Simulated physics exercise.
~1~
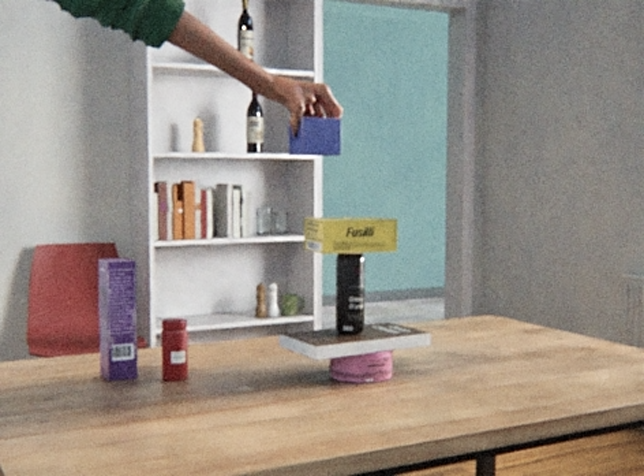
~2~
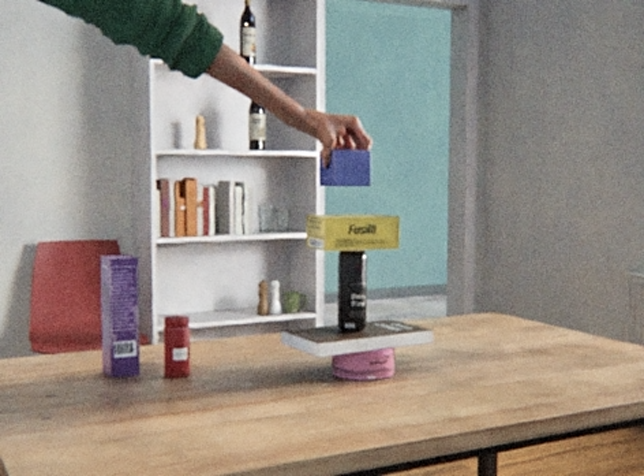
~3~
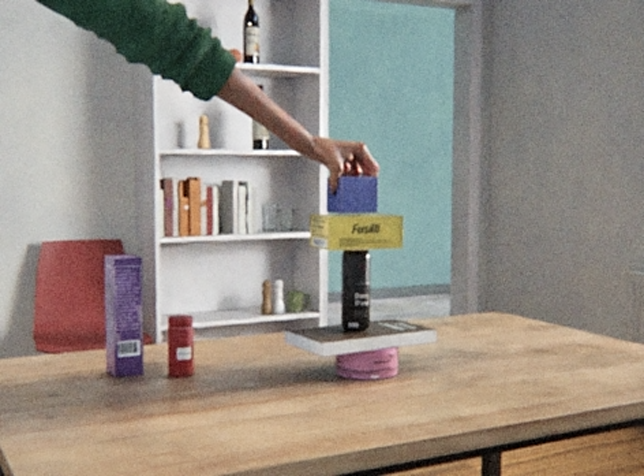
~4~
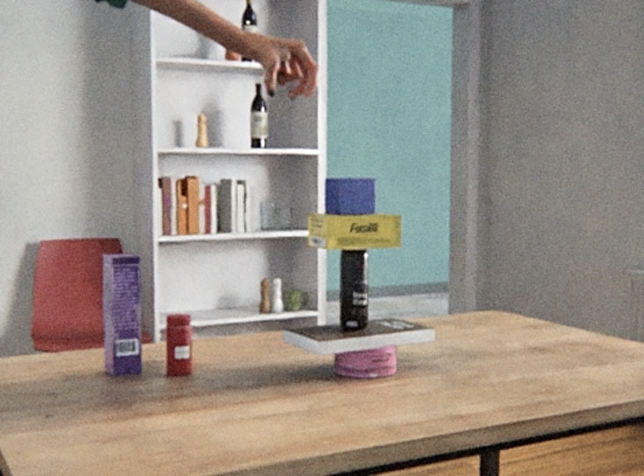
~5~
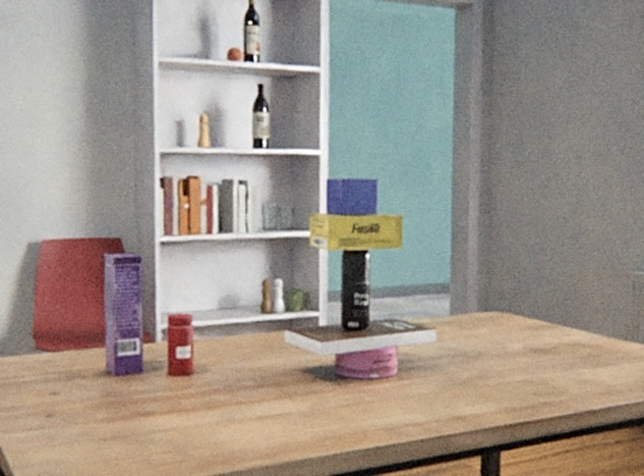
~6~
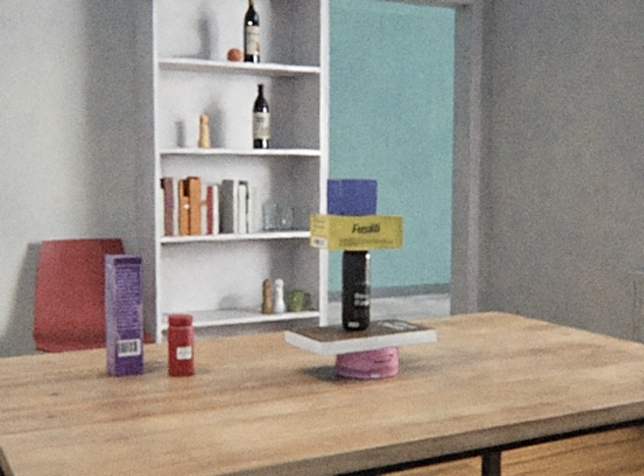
A hand in a green sleeve lowered a blue block onto a yellow box topping a stack of a black can, a book and a pink tub on a wooden table, then let go and withdrew, and the tower stayed standing.
